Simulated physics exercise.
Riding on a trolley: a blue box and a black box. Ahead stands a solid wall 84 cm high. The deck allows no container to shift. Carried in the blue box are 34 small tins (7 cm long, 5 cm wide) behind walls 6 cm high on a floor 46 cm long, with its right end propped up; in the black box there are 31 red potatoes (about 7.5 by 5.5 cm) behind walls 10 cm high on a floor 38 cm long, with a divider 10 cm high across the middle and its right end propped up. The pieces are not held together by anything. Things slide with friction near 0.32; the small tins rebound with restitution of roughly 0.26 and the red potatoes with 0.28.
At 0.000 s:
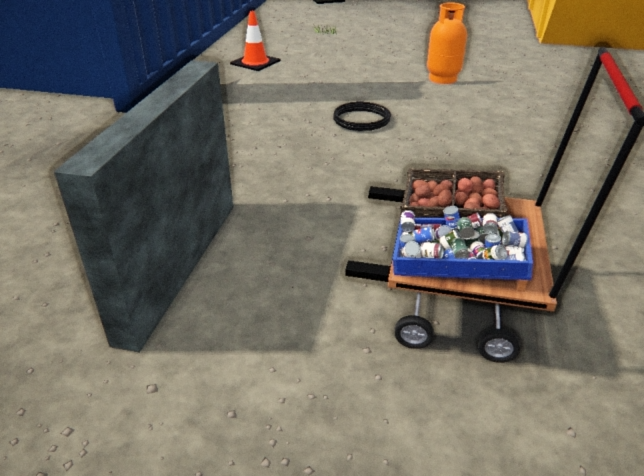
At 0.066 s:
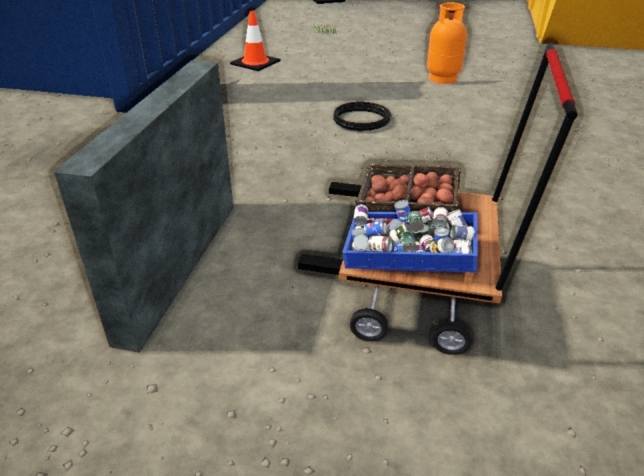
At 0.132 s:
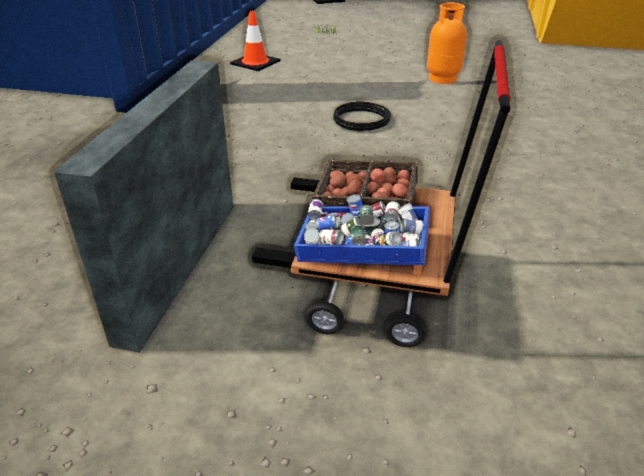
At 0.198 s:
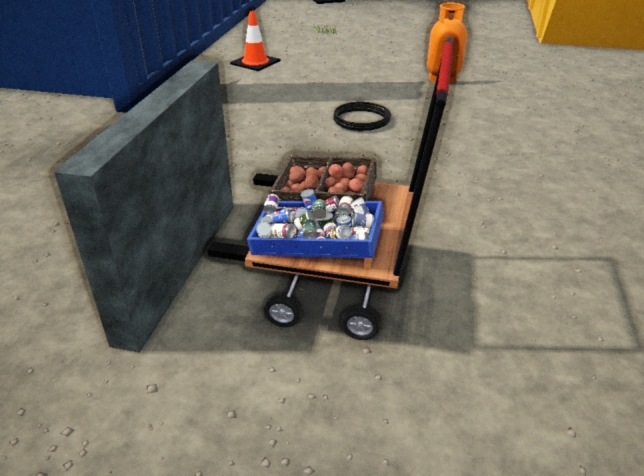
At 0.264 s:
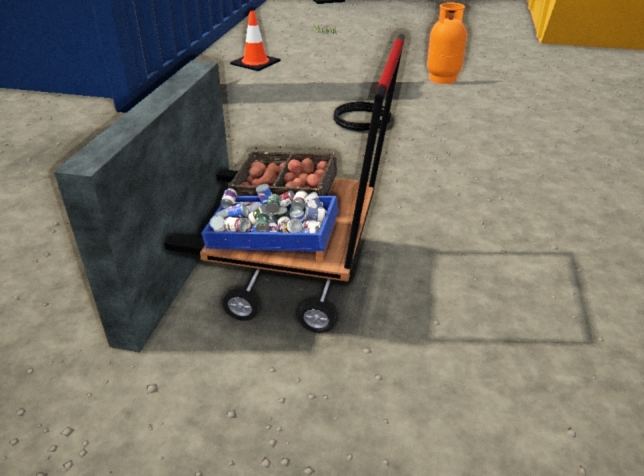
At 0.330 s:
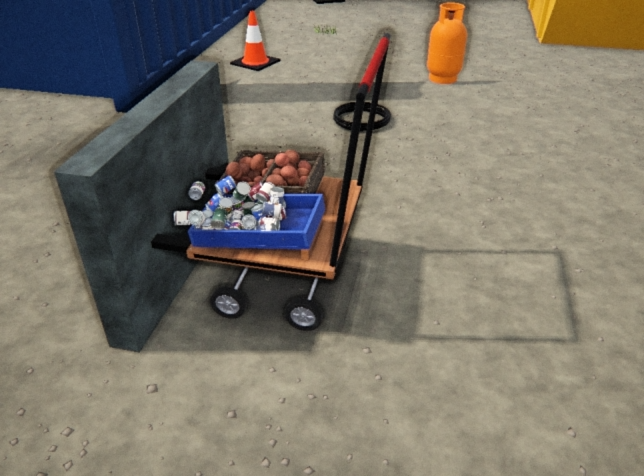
A trolley carrying a blue box of small tins and a dark box of red potatoes rolled left up to a solid wall, and the tins slid toward the wall, some over the blue box's edge.
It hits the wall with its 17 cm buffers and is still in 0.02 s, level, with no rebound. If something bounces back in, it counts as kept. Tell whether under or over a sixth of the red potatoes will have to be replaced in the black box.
Of the red potatoes, under a sixth will have to be replaced.
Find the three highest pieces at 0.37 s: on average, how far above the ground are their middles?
Roughly 62 centimetres.
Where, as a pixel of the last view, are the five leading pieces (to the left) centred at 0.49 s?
Around (175, 203) in pixels.
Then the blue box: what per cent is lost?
Blue box: 30% lost.
After 0.37 s, 5 of 34 out of the blue box and 1 of 31 out of the black box.
After 0.49 s, 7 of 34 out of the blue box and 2 of 31 out of the black box.
After 0.72 s, 10 of 34 out of the blue box and 2 of 31 out of the black box.
Final count (at 1.23 s), 10 of 34 out of the blue box and 2 of 31 out of the black box. Asked share, 2 of 31, 6 per cent.
